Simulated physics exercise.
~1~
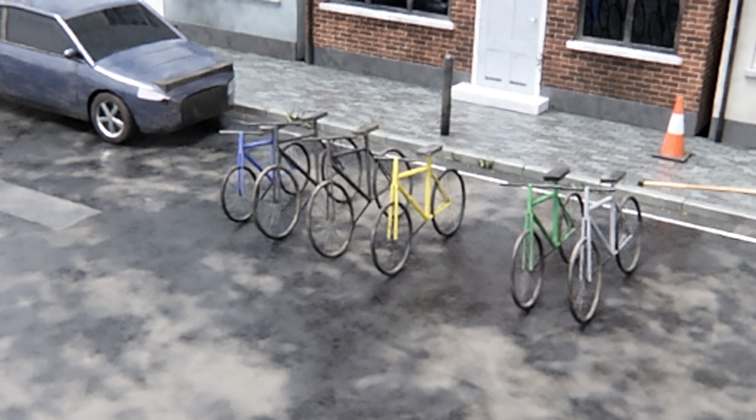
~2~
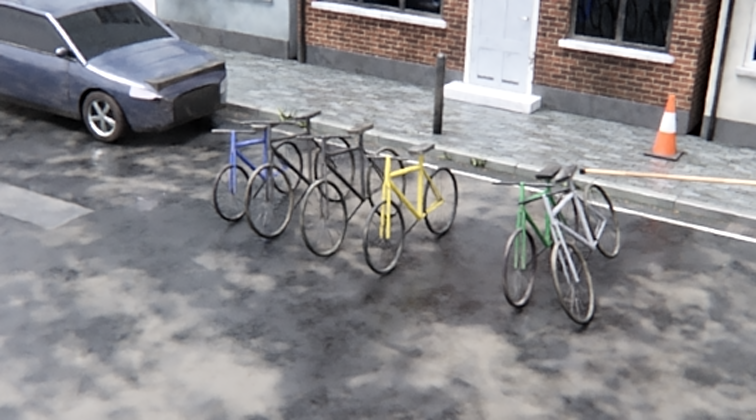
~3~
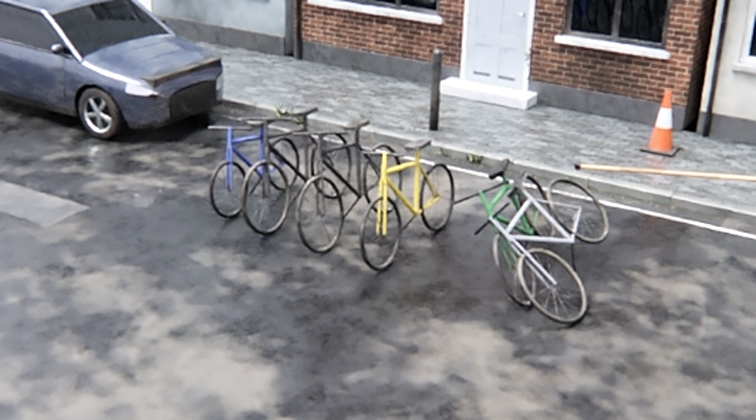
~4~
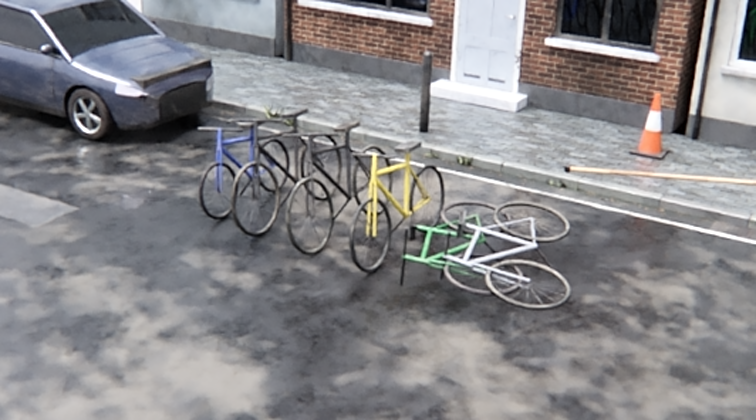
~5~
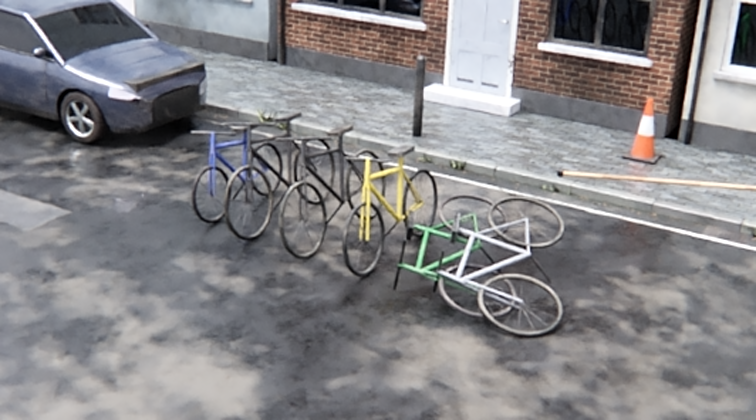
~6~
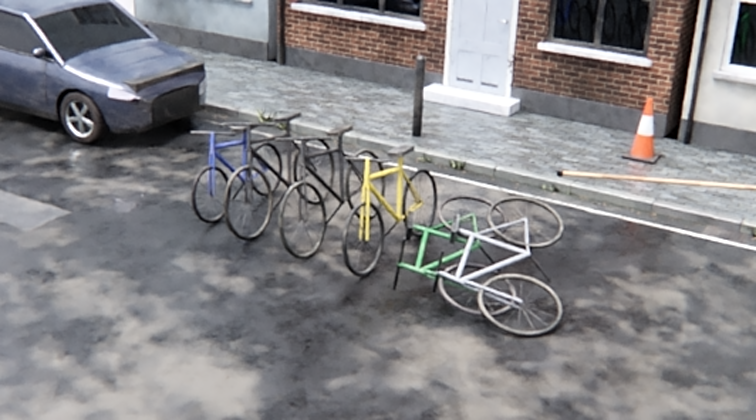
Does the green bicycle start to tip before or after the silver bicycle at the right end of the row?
The green bicycle starts to tip after the silver one. The silver bicycle is already leaning over while the green one still stands in its place.
